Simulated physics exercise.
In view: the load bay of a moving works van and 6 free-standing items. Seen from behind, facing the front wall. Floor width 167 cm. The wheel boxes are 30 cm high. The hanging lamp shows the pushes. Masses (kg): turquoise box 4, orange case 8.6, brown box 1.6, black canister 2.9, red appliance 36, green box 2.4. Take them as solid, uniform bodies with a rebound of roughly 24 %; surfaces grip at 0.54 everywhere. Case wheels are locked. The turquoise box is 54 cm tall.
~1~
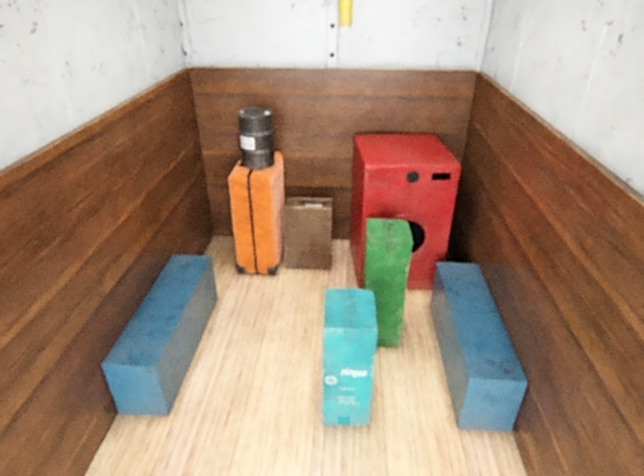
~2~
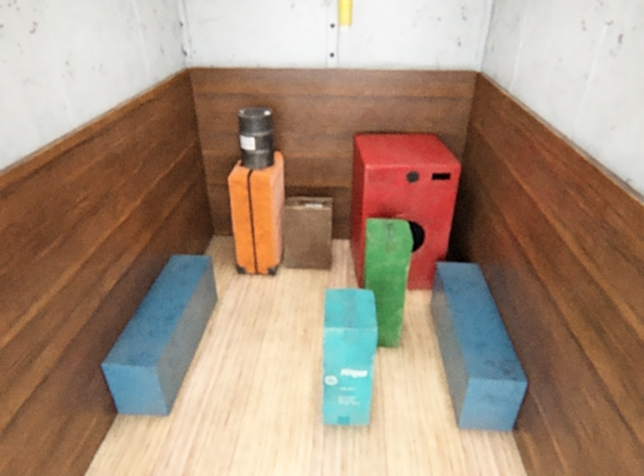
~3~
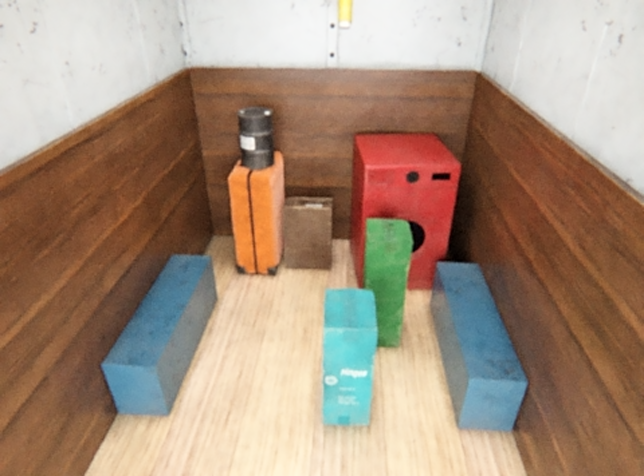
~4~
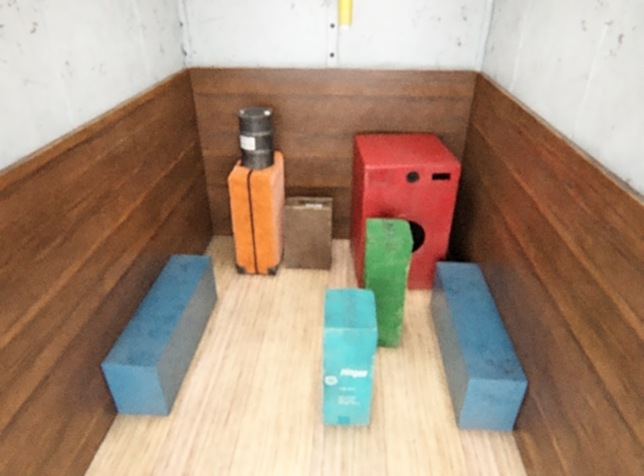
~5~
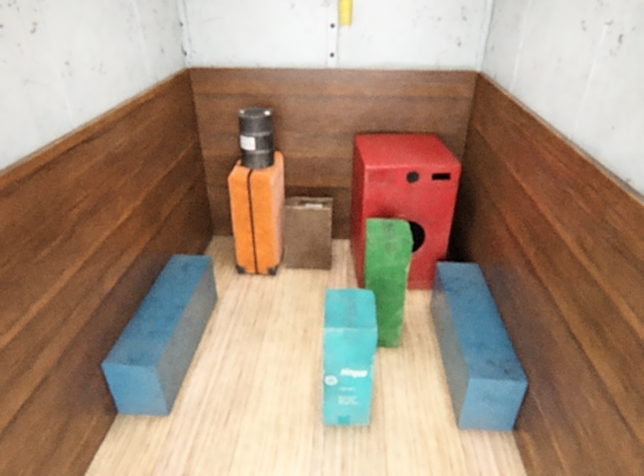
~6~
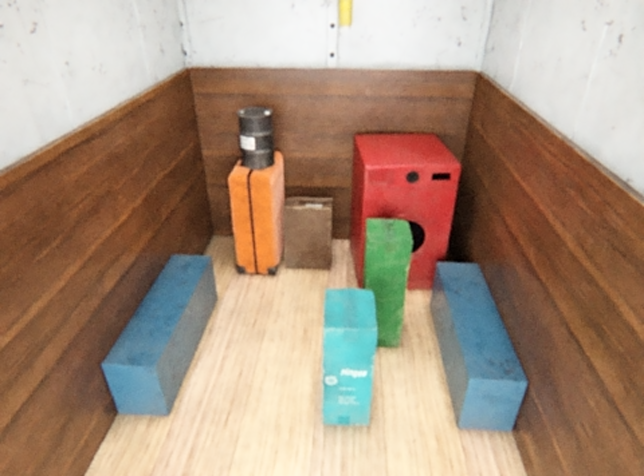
In the load bay of a van with wood-panelled lower walls, a black canister stands on an orange case beside a brown box, with a red appliance, a green box and a turquoise box to the right, between blue wheel boxes. From start to end, every item stays in place.
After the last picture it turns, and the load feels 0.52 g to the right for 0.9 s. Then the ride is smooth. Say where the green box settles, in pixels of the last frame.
The green box comes to rest near (420, 289).
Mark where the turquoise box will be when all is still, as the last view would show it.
At about (408, 362).
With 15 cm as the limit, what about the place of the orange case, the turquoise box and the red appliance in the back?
The orange case stays put; the turquoise box ends elsewhere; the red appliance keeps its place.
Then, 0.80 s after the last picture, load feels 0.42 g right; green box leaning 42° near (422, 285); turquoise box leaning 43°; black canister leaning 18°.
Then, 1.60 s after the last picture, no push; black canister now down from a stack or step; green box leaning 40° near (420, 289); turquoise box leaning 50°.
At rest, down from a stack or step, black canister; tipped over in the back, turquoise box and green box; the other 3 in place, give or take 15 cm. Seen from the same camera at the end, green box near (420, 289).
